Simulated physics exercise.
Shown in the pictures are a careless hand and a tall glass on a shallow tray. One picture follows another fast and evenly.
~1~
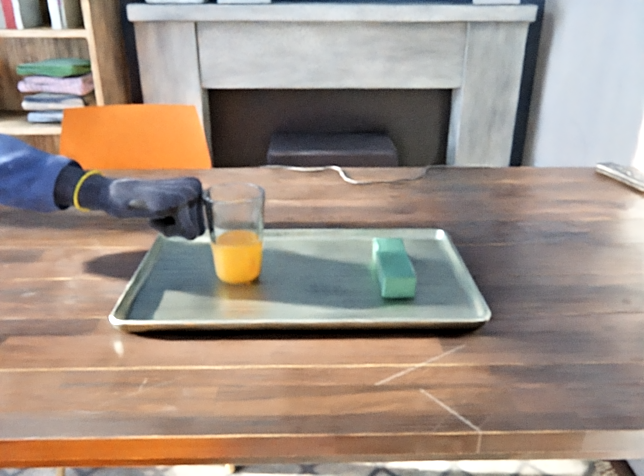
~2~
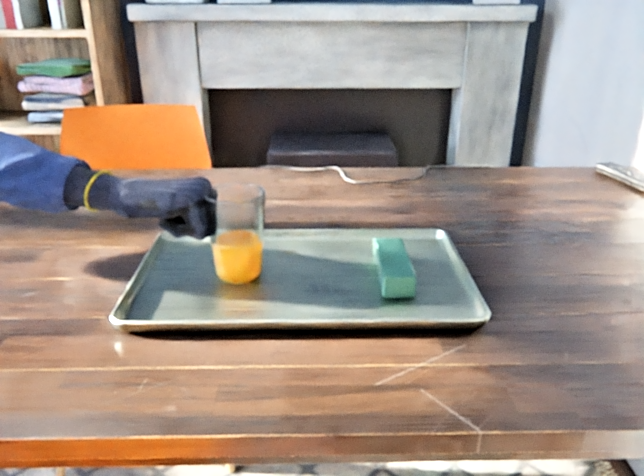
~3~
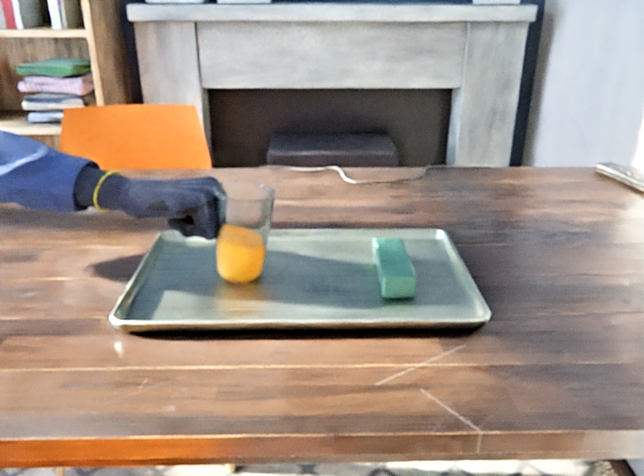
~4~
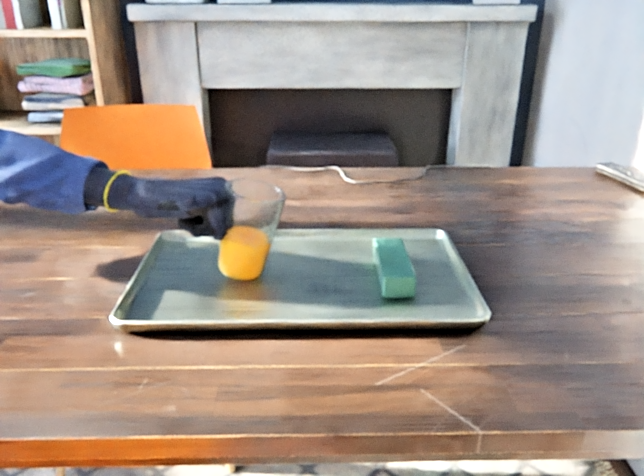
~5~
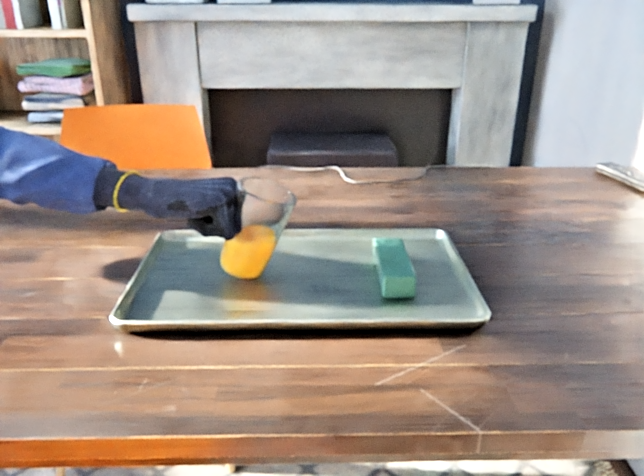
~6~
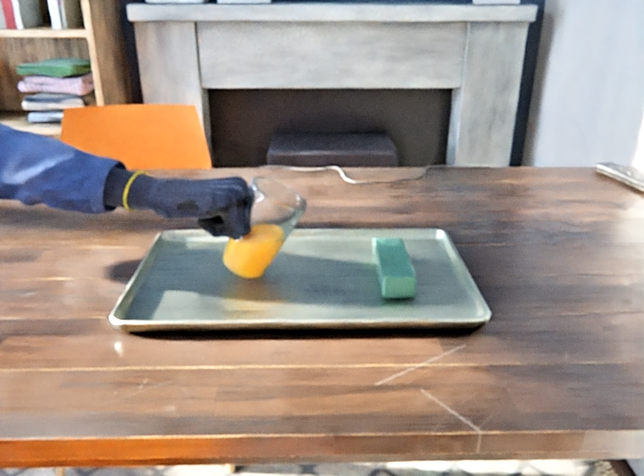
A dark-gloved hand held a tall glass of orange juice upright on a shallow tray, then tilted it steadily to the right, toward a green block that stayed still.
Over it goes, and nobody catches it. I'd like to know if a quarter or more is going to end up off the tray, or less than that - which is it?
Spill: Under a quarter.
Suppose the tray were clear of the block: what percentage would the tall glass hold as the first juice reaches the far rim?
70 %.
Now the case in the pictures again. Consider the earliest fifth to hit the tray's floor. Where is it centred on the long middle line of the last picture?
Roughly the pixel (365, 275) on the tray.
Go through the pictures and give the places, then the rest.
In the first frame, it leans 0°; its right rim is at (263, 194); the juice meets the walls at (215, 236) and (259, 237); the tray's far rim is at (463, 268); a block is fixed to the tray further along.
In the second frame, it leans 0°; its right rim is at (263, 194); the juice meets the walls at (215, 236) and (259, 236).
In the third frame, it leans 6°; its right rim is at (273, 195); the juice meets the walls at (220, 226) and (264, 237).
In the fourth frame, it leans 13°; its right rim is at (284, 197); the juice meets the walls at (226, 228) and (269, 236).
In the fifth frame, it leans 20°; its right rim is at (295, 201); the juice meets the walls at (231, 233) and (278, 231).
In the sixth frame, it leans 27°; its right rim is at (305, 206); the juice meets the walls at (233, 235) and (286, 230).
A moment on, the tall glass is falling and 100 per cent is in the glass, 0 on the tray and 0 above or beyond its rim.
Next, the tall glass lies on its side and 90 per cent is in the glass, 9 on the tray and 2 above or beyond its rim.
Then the tall glass lies on its side and 46 per cent is in the glass, 36 on the tray and 18 above or beyond its rim.
Later the tall glass lies on its side and 23 per cent is in the glass, 65 on the tray and 12 above or beyond its rim.
At rest 88 per cent is held by tray and glass, 12 is off the tray.
